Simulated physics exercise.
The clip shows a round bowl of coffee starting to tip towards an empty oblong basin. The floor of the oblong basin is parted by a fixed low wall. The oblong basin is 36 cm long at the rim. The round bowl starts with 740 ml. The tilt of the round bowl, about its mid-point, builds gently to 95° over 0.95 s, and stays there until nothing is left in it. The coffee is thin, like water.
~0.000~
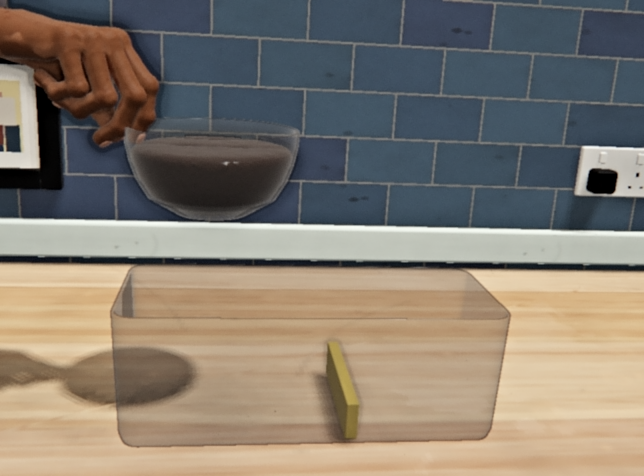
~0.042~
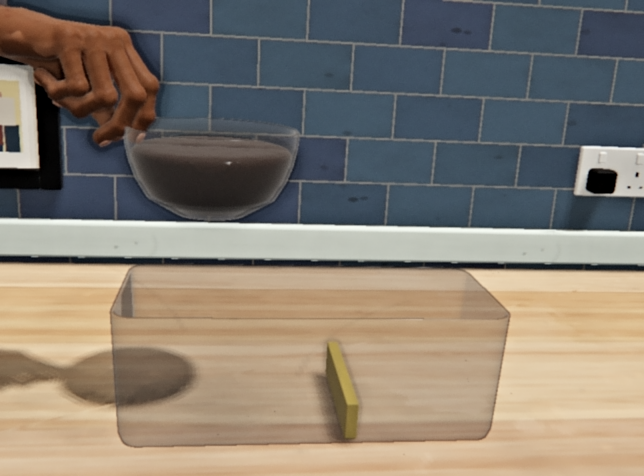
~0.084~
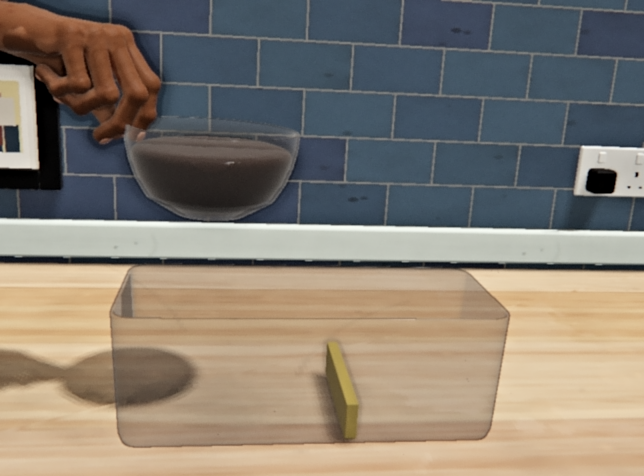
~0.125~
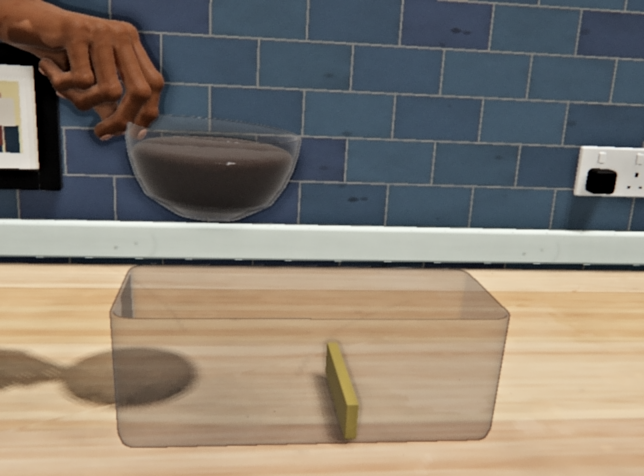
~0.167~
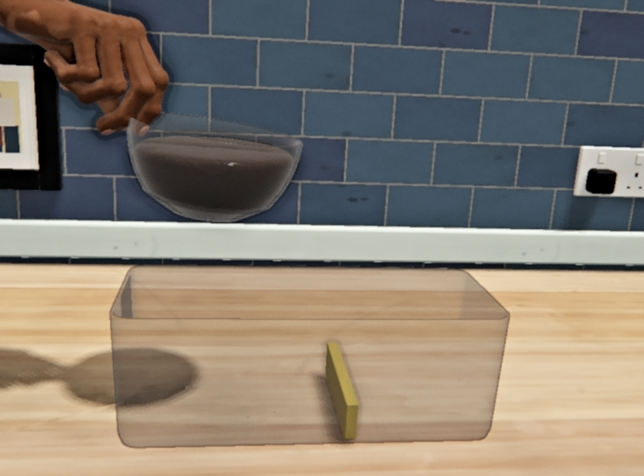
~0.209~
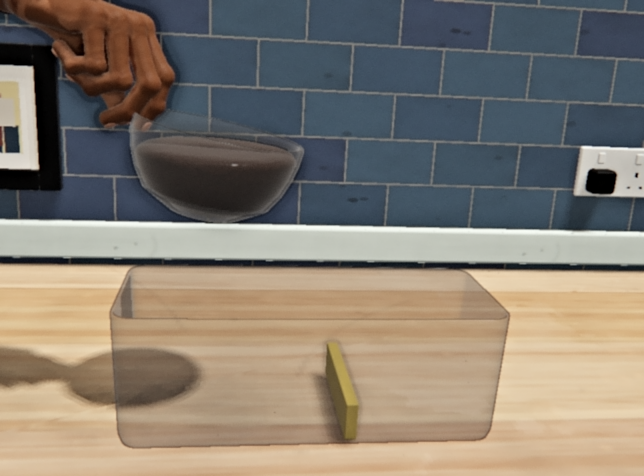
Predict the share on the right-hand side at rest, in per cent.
About 58 per cent.
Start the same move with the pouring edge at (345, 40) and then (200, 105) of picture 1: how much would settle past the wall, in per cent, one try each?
In turn about 90 and 10 per cent.
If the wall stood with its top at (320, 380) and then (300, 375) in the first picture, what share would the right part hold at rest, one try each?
In turn about 70 and 85 per cent.
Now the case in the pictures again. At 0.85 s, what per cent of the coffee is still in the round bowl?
About 7 per cent.
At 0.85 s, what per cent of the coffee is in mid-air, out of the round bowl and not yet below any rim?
Near 9 in a hundred.
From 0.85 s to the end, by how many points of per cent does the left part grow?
About 14 per cent.
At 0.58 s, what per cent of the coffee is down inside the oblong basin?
Some 12 per cent.
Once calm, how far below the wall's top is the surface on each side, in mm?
Left about 28 mm, right about 16 mm.
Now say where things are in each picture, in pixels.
Tilt 0°; pouring edge (298, 133); surface from (132, 145) to (292, 151); the oblong basin's rim runs from (122, 290) to (487, 293); the wall's top is at (342, 372), in the first picture.
Tilt 0°; pouring edge (297, 134); surface from (132, 145) to (292, 151), in the second picture.
Tilt 2°; pouring edge (298, 136); surface from (132, 144) to (292, 152), in the third picture.
Tilt 4°; pouring edge (299, 140); surface from (133, 143) to (293, 154), in the fourth picture.
Tilt 7°; pouring edge (300, 145); surface from (134, 143) to (294, 155), in the fifth picture.
Tilt 11°; pouring edge (302, 151); surface from (136, 144) to (296, 156), in the sixth picture.
By 0.58 s the tilt is 64° and 55 per cent is still to pour, 3 is left of the wall and 9 right of it.
By 0.85 s the tilt is 93° and 7 per cent is still to pour, 28 is left of the wall and 56 right of it.
By 1.14 s the tilt is 95° and 0 per cent is still to pour, 42 is left of the wall and 58 right of it.
By 1.45 s the tilt is 95° and 0 per cent is still to pour, 42 is left of the wall and 58 right of it.
At rest 42 per cent lies left of the wall, 58 right of it and 0 outside.
